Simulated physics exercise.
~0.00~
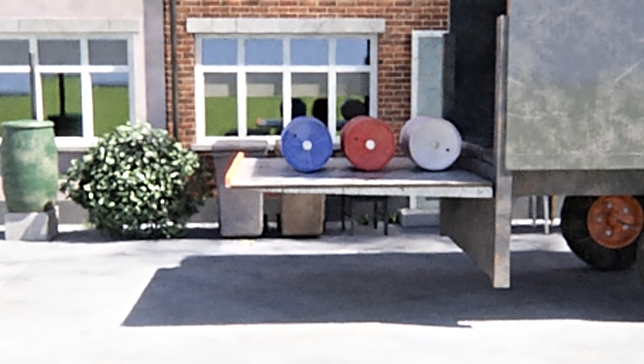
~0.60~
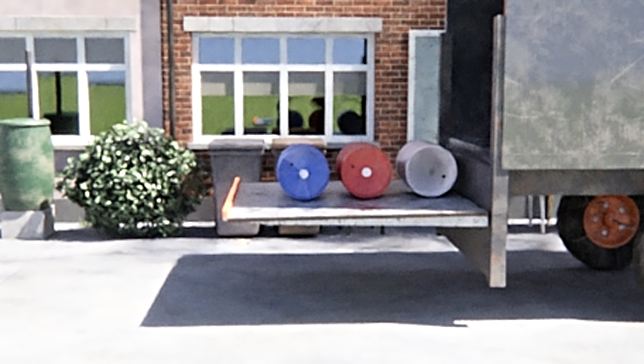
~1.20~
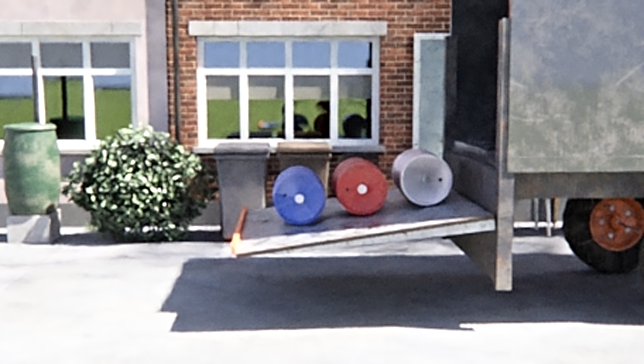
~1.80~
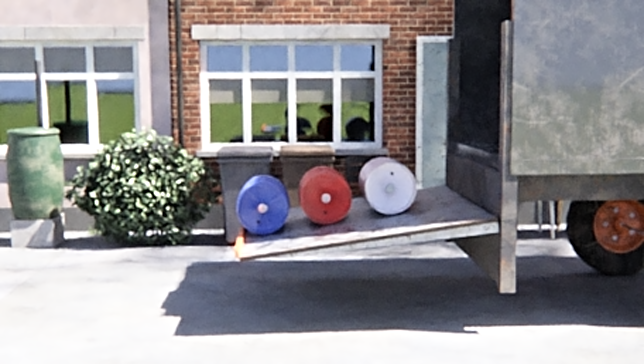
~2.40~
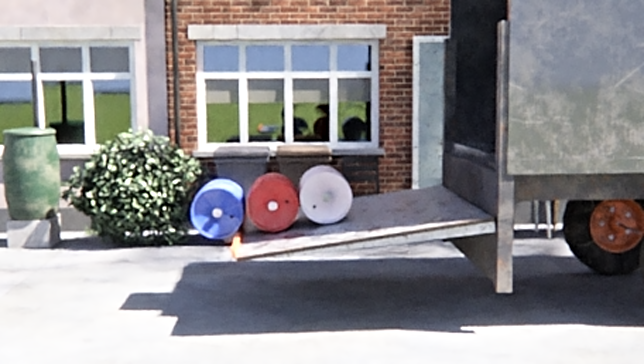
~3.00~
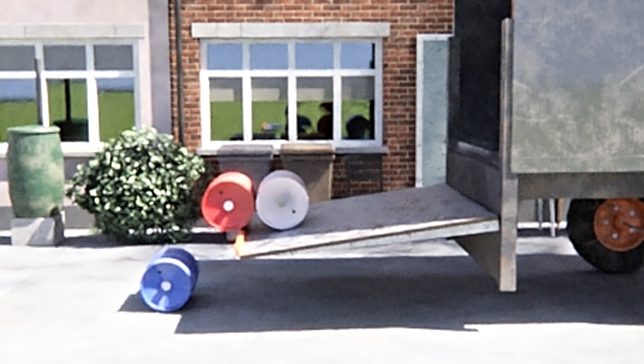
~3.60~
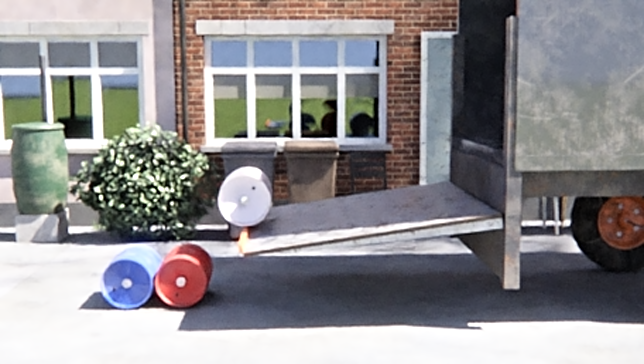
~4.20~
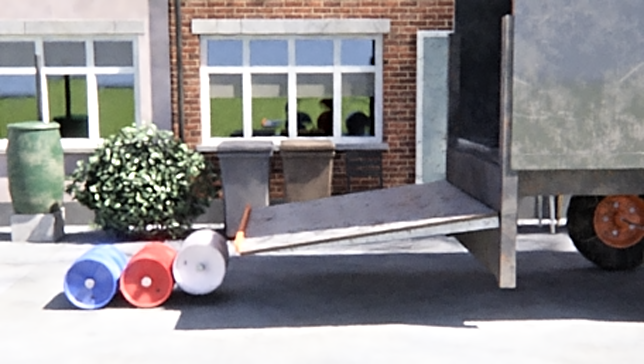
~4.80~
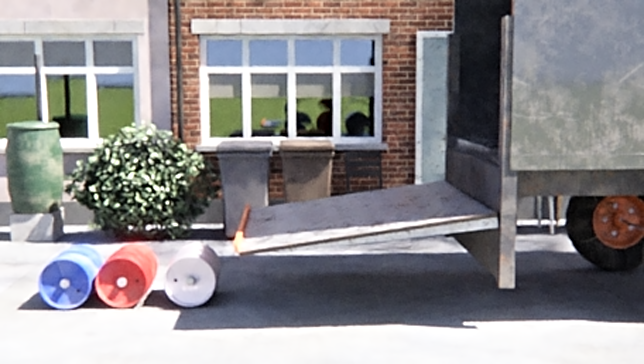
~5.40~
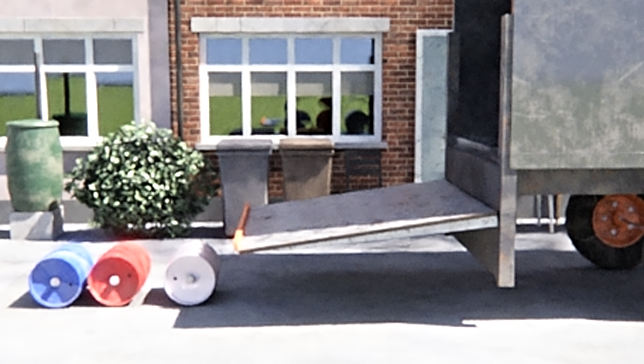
A tail-lift platform on the back of a lorry lowers and tips down to the left, and the blue, red and white kegs on it roll left, drop off its end one after another and finish in a row on the ground beside the bush.
